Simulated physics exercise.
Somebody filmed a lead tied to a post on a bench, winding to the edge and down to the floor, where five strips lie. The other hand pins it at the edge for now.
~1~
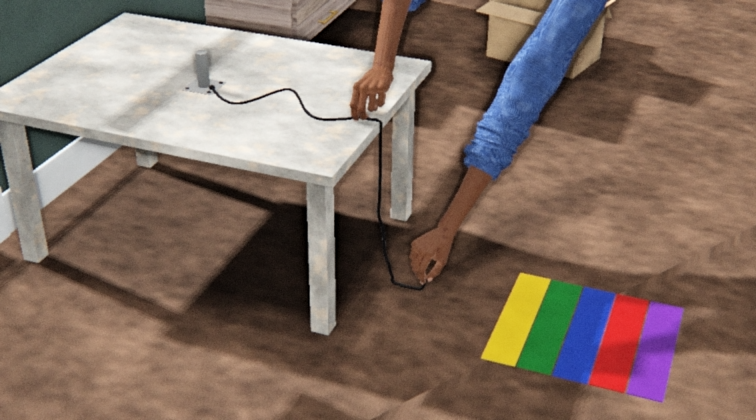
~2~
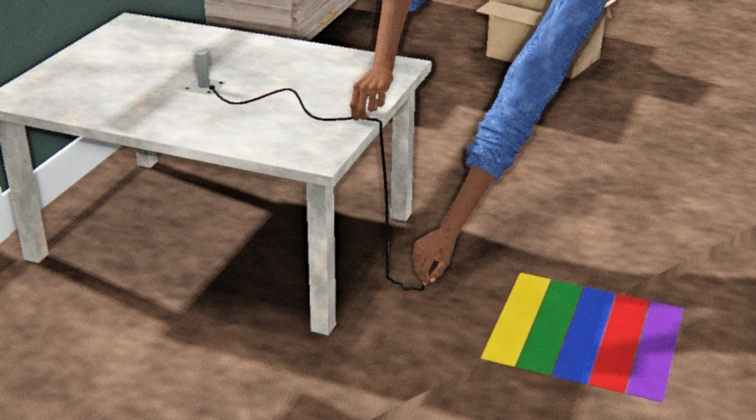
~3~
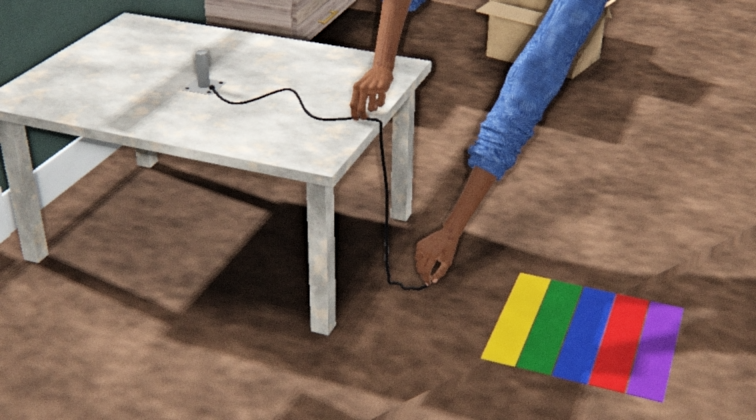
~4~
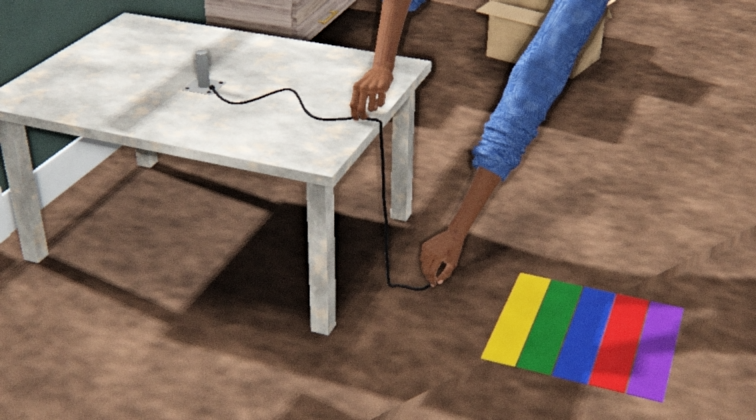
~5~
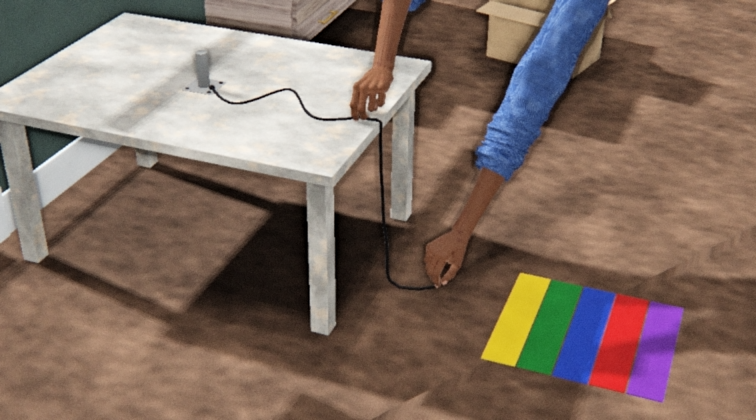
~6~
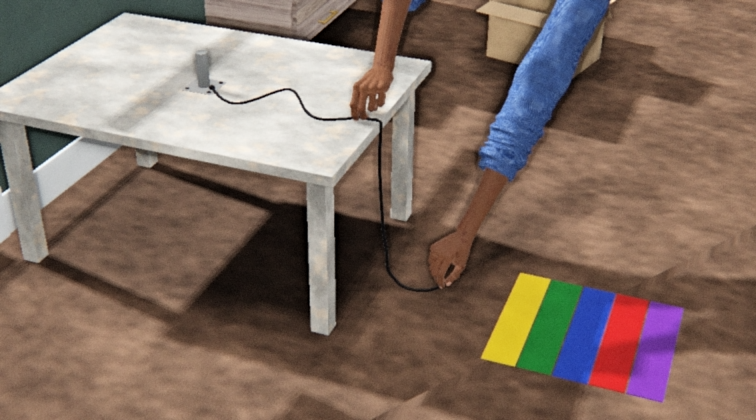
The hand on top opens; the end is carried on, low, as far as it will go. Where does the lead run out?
The end stops over the red strip.
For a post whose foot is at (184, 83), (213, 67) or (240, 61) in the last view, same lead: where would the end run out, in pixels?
The places are (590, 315), (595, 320) and (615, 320).
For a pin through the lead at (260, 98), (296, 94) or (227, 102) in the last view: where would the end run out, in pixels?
About (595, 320), (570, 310) and (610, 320).
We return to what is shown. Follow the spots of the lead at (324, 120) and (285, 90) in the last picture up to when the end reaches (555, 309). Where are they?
They go to (384, 127) and to (310, 103).
Early on, end near (555, 309); over green.
Midway, end near (596, 318); over blue.
At the end of the slack, end near (621, 324); over red. It gets as far as the red strip.
